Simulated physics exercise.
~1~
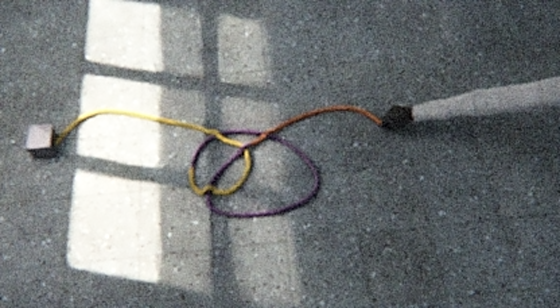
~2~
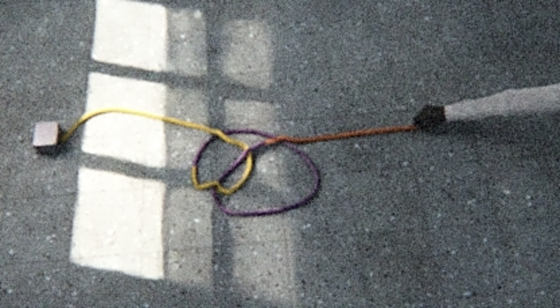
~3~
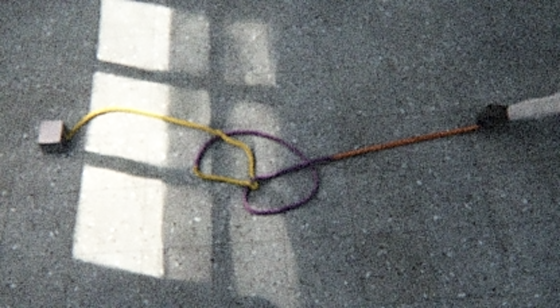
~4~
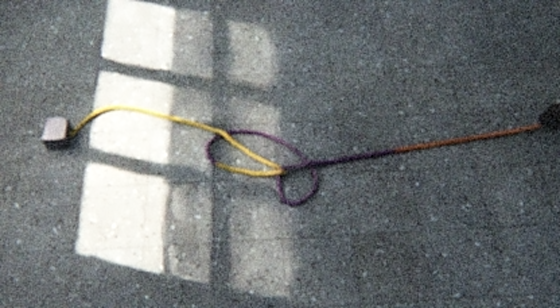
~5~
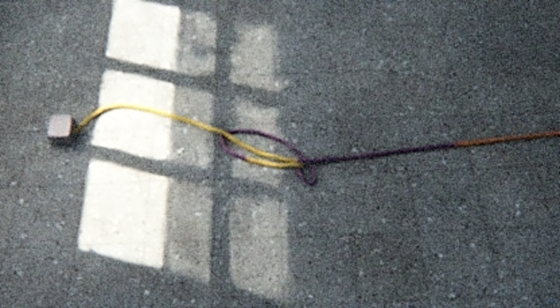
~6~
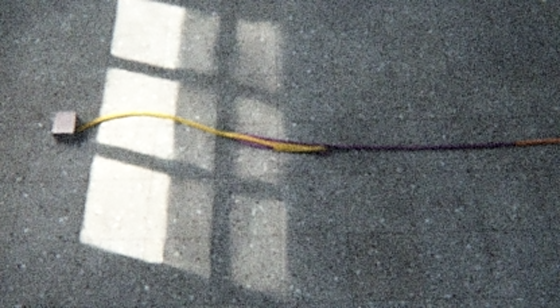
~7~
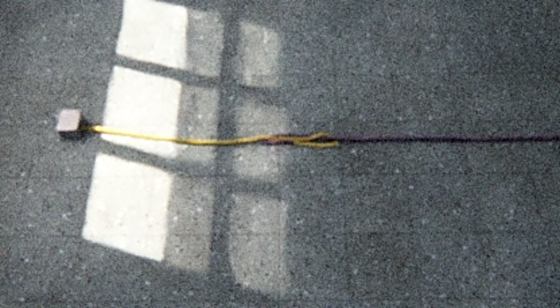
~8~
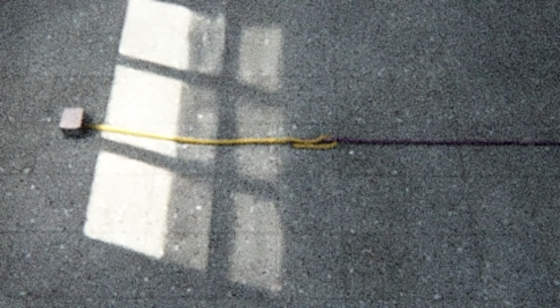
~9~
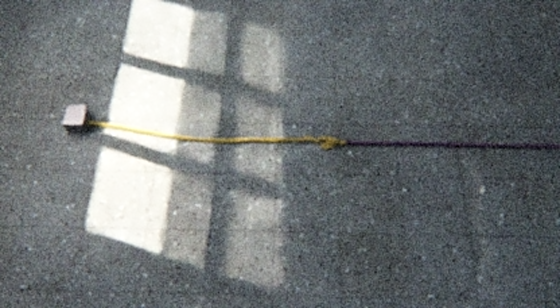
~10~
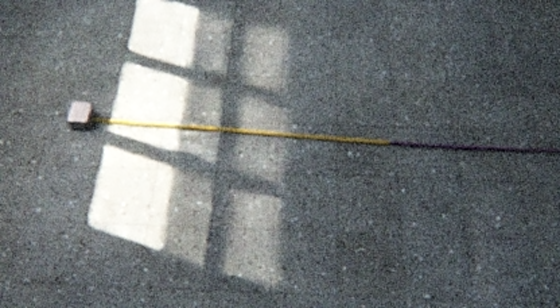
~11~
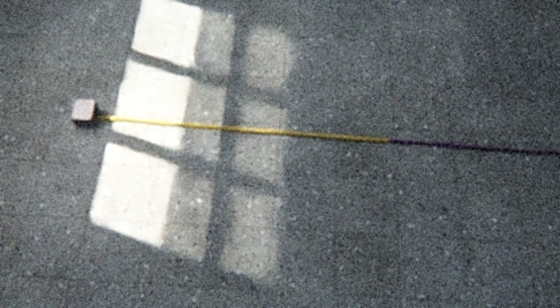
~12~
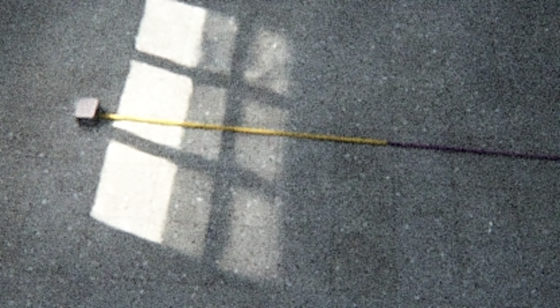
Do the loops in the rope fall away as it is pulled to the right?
Yes, the loops shrink and come undone, and the rope ends up lying straight with no knot left in the part that can be seen.
A pale arm with a dark end pulled a yellow, purple and orange rope off to the right across a speckled floor while a small block held the left end. The loops shrank and came out, leaving the rope lying straight.
